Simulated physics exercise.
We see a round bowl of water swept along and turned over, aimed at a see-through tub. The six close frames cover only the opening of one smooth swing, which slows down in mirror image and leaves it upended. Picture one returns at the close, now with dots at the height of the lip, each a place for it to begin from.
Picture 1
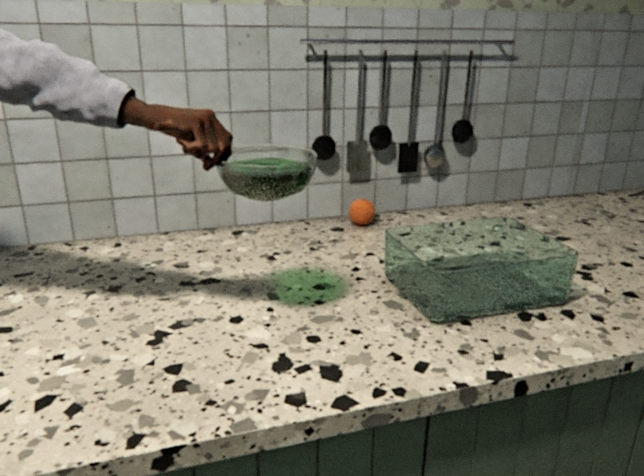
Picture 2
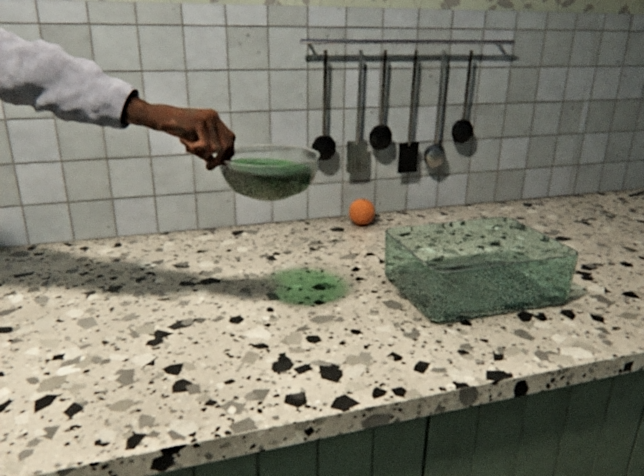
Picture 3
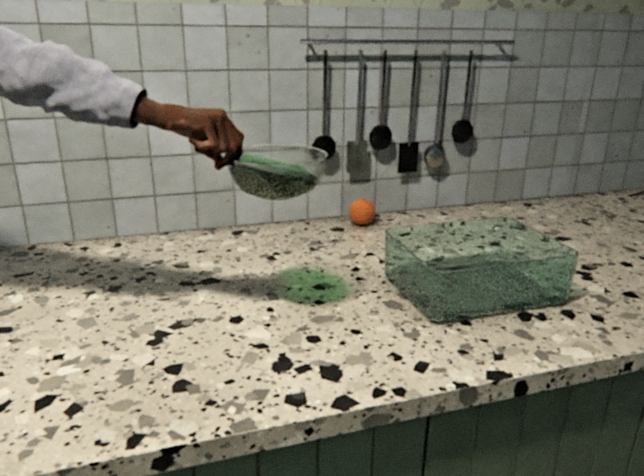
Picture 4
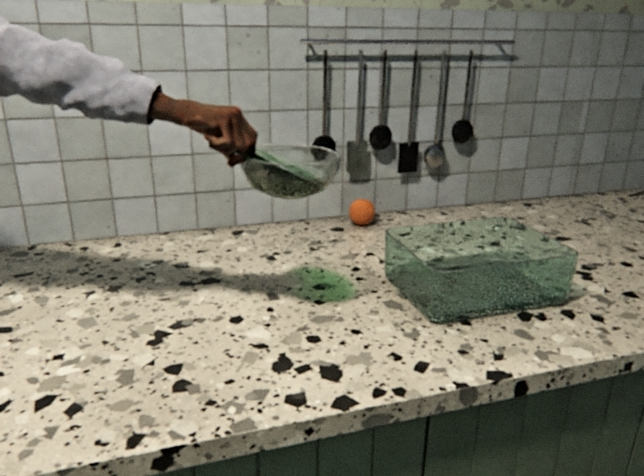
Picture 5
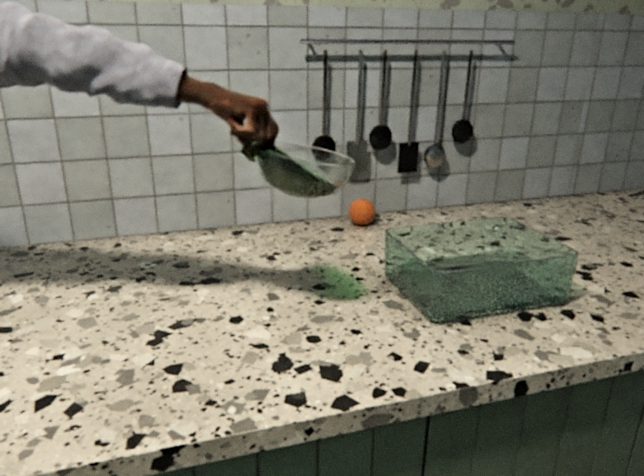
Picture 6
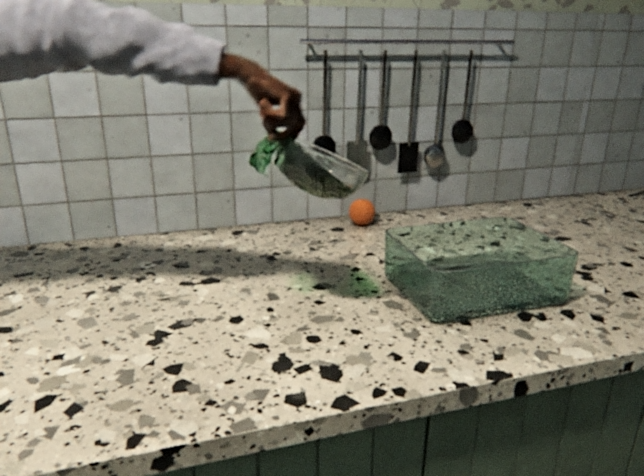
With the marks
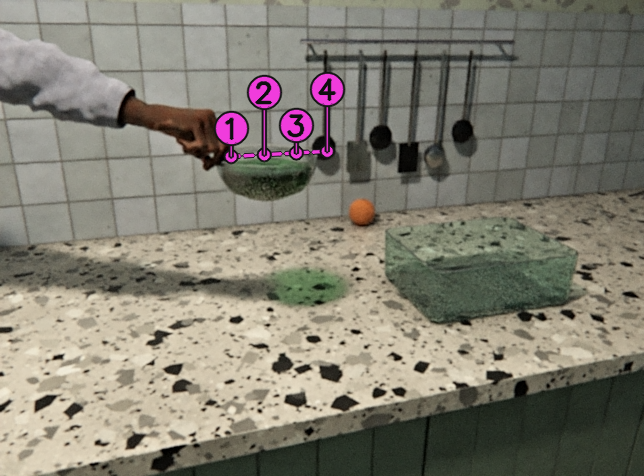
An arm carrying a clear bowl of green-tinted water rightward above a speckled counter, water slopping over the rim as it tilts.
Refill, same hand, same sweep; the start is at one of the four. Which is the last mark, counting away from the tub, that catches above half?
3 is the one.
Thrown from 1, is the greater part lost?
Yes, that goes wrong.
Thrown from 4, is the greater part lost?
No.
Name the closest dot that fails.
Here it is dot 2.
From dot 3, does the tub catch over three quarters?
No, it does not.
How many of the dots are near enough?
Two.
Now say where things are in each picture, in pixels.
Upright, lip at (313, 152); tub from (427, 322) to (565, 300); nothing has left yet.
Upright, lip at (316, 151); nothing has left yet.
Upright, lip at (323, 151); nothing has left yet.
Upright, lip at (335, 152); water is over the rim, down to (258, 153).
Tipped about 11°, lip at (350, 158); water is over the rim, down to (252, 159).
Tipped about 25°, lip at (365, 169); water is over the rim, down to (266, 175).
On the marked copy, 1 at (231, 156); 2 at (264, 154); 3 at (296, 153); 4 at (327, 151).
With 1, about 1 % lands in the tub, 97 % falls short.
With 2, about 29 % lands in the tub, 65 % falls short and 6 % goes beside or beyond.
With 3, about 63 % lands in the tub, 30 % falls short and 7 % goes beside or beyond.
With 4, about 77 % lands in the tub, 13 % falls short and 11 % goes beside or beyond.
